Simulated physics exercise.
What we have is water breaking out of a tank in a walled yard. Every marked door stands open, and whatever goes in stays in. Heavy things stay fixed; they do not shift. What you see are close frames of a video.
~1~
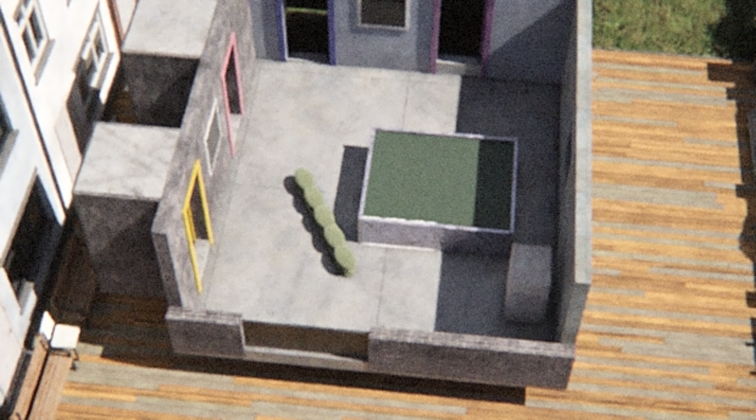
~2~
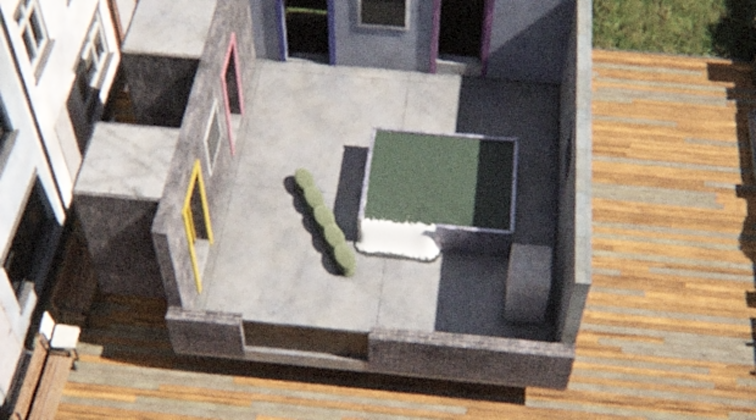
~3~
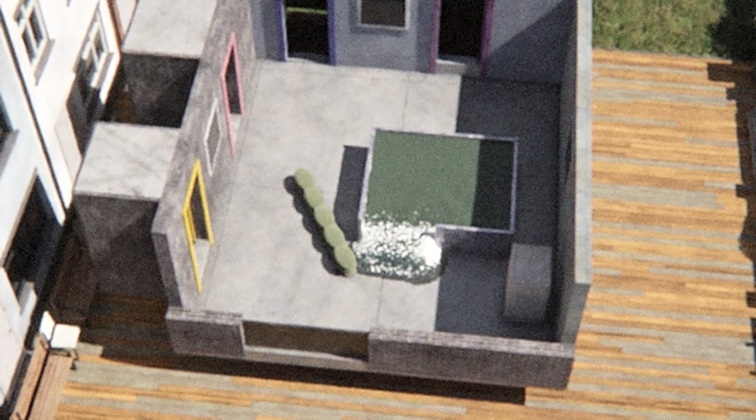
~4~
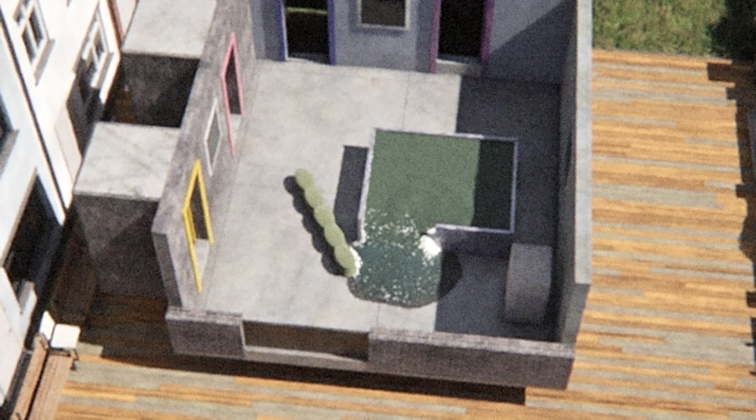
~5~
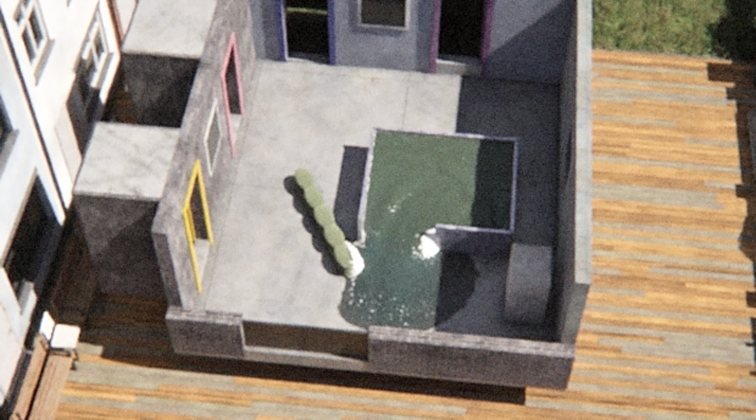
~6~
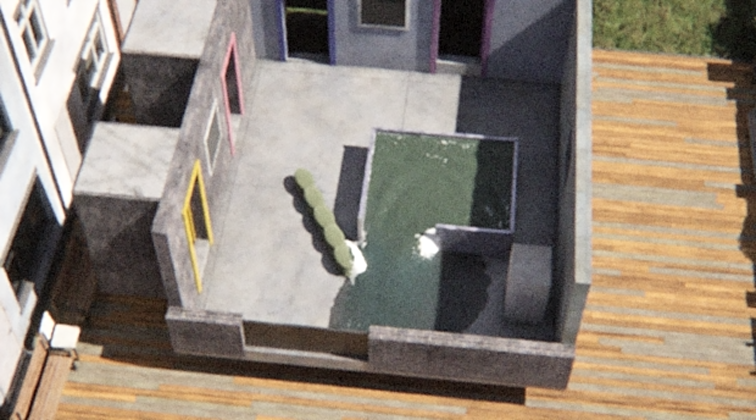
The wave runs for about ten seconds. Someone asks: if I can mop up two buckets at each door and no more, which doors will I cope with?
One by one: The yellow door will let in an allowed amount. The purple door will let in an allowed amount. The blue door will let in too much. The pink door will let in an allowed amount.
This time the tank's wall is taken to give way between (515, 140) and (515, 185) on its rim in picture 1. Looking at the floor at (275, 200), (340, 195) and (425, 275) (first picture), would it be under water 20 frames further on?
The first point is spared, the second spared, the third soaked.
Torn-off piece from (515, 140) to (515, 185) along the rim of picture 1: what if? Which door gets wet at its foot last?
Answer: The yellow door.
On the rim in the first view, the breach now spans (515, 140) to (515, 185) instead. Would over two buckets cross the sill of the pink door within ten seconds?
Pink door: Over the line.
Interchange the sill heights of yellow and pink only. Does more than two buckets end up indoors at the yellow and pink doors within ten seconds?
For yellow door, over the limit; for pink door, not over the limit.
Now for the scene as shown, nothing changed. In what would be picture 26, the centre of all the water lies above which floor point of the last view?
Centre of the water: Near (408, 254).
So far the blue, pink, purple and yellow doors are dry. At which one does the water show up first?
If you ask me, it's the one in yellow.
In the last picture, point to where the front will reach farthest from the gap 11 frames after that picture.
The front should reach about (190, 332).
A moment on, water covers 20 % of the floor; the yellow door not reached, the purple door not reached, the blue door not reached, the pink door not reached.
Next, water covers 30 % of the floor; the yellow door not reached, the purple door not reached, the blue door not reached, the pink door not reached.
Then, water covers 50 % of the floor; the yellow door wet at the sill, nothing in, the purple door not reached, the blue door not reached, the pink door not reached.
Later, water covers 80 % of the floor; the yellow door wet at the sill, nothing in, the purple door wet at the sill, nothing in, the blue door under two buckets in, the pink door wet at the sill, nothing in.
In the end, water covers 95 % of the floor; the yellow door wet at the sill, nothing in, the purple door wet at the sill, nothing in, the blue door over two buckets in, the pink door under two buckets in.
